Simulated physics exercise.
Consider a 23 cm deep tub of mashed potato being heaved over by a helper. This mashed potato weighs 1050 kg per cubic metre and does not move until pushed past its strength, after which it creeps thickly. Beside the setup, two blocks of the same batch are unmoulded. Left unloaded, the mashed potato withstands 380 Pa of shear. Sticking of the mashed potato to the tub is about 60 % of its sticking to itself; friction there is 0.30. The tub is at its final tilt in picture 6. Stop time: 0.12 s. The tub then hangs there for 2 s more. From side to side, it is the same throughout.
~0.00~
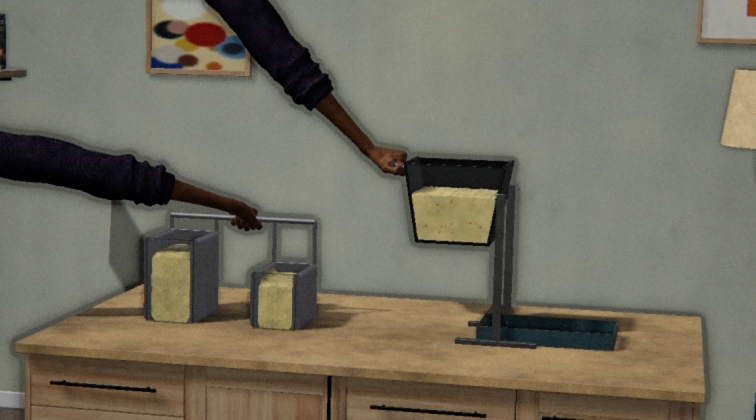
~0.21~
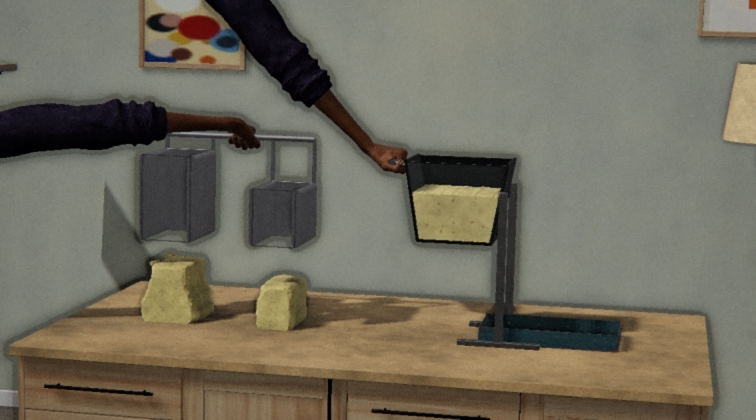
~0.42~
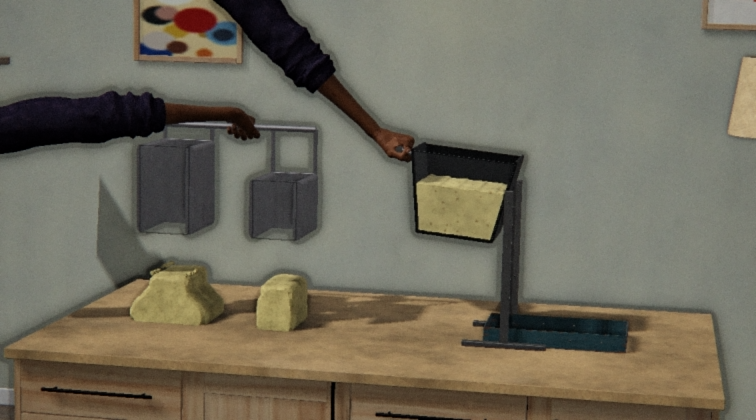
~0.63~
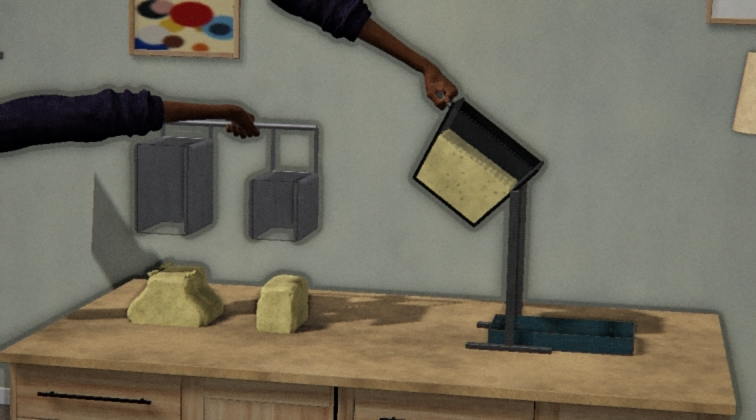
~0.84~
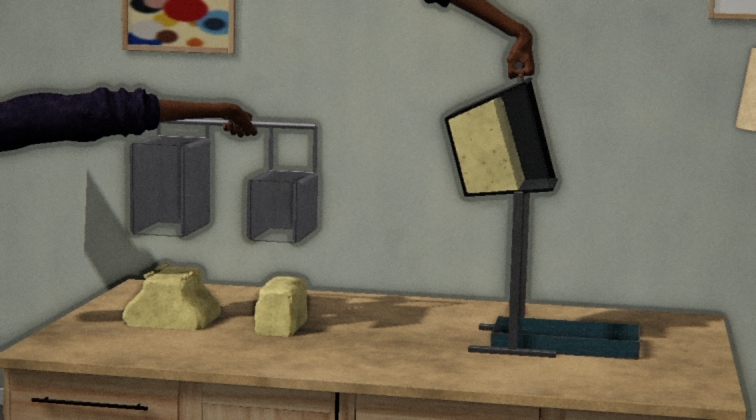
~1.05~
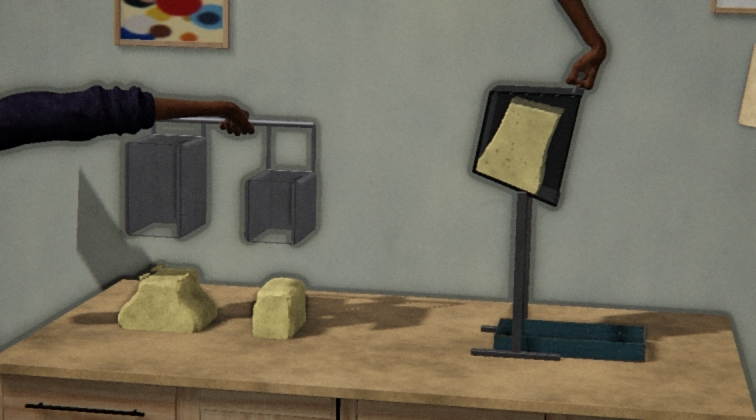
Hands lift two moulds off pale yellow blocks, which slump, then tilt a filled tub rightward.
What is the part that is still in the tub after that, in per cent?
About 0 %.
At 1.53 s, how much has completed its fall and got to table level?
I'd say about 60 per cent of it.
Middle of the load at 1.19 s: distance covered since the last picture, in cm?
Displacement noted: Approx. 10 cm... about that.
After 1.19 s, the tub is at 100 degrees and holds 76 %.
After 1.36 s, the tub is at 100 degrees and holds 27 %.
After 1.53 s, the tub is at 100 degrees and holds 0 %.
After 1.70 s, the tub is at 100 degrees and holds 0 %.
After 3.05 s, the tub is at 100 degrees and holds 0 %.
